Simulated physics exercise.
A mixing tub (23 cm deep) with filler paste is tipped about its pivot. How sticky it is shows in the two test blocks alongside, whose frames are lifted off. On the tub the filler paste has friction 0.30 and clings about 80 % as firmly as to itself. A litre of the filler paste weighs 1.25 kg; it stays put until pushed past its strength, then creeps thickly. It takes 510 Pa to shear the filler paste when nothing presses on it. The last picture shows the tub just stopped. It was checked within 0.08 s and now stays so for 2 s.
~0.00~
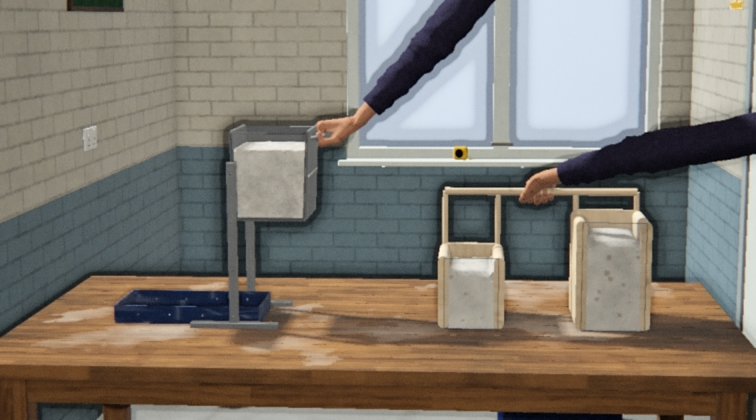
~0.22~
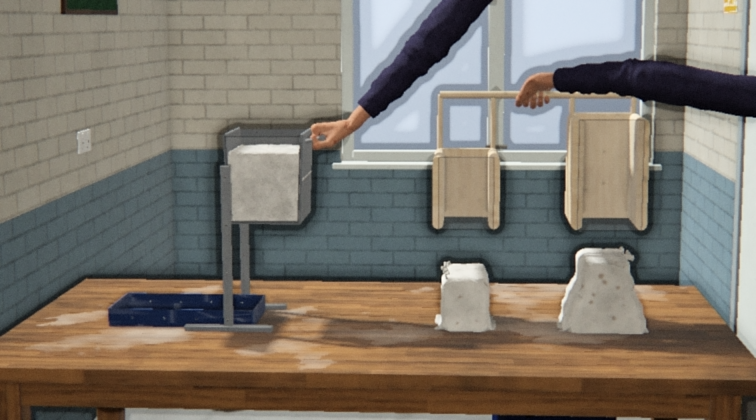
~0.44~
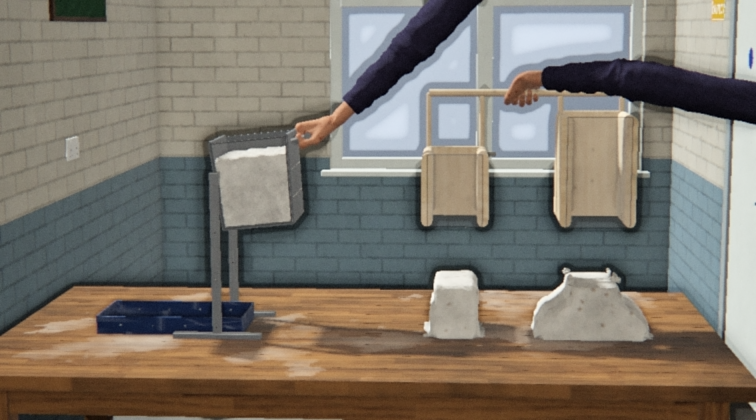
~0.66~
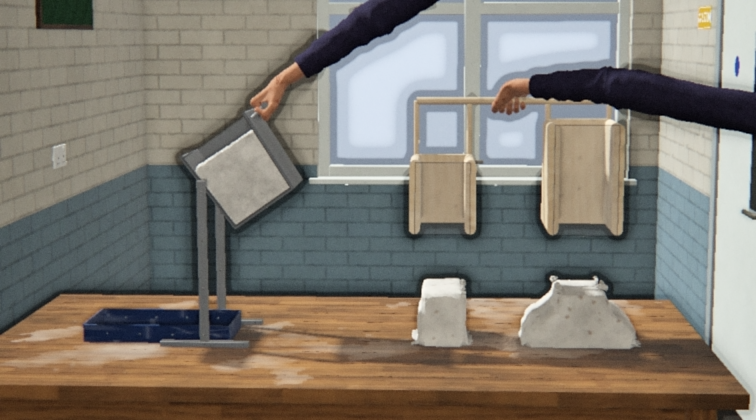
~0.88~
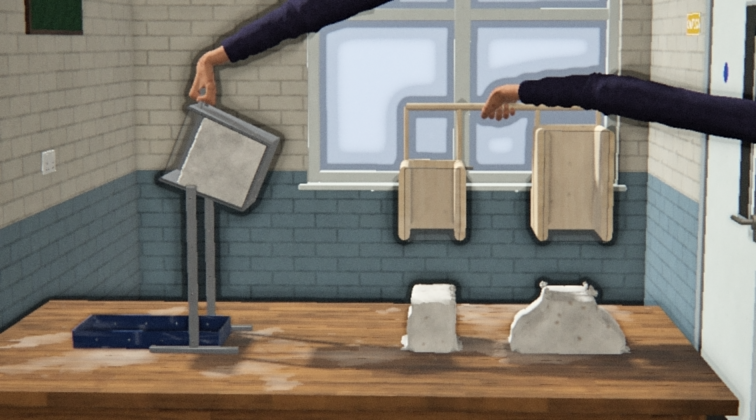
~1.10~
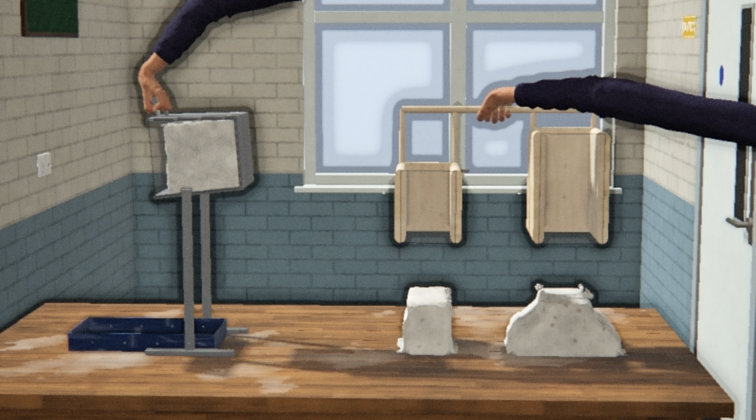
Wooden moulds rising by hand off two pale blocks, the right one slumping, then another hand tipping a filled tub leftward.
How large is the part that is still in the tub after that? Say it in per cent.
About 63 %.
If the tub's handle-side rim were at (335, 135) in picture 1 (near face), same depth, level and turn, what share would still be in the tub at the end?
It would be near 40 %.
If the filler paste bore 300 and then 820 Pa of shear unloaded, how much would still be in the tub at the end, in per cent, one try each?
In turn about 40 %, 100 %.
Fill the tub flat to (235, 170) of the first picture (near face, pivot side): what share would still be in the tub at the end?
It would be near 100 %.
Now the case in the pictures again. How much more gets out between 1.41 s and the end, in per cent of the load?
Some 20 per cent.
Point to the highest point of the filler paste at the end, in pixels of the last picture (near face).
Near (184, 152).
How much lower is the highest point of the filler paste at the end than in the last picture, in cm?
About 8 cm.
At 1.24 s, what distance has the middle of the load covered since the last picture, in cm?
Roughly 3 cm.
After 1.24 s, the tub is at 94 degrees and holds 100 %.
After 1.41 s, the tub is at 94 degrees and holds 85 %.
After 1.58 s, the tub is at 94 degrees and holds 69 %.
After 1.75 s, the tub is at 94 degrees and holds 63 %.
After 3.10 s, at the end, the tub is at 94 degrees and holds 63 %.
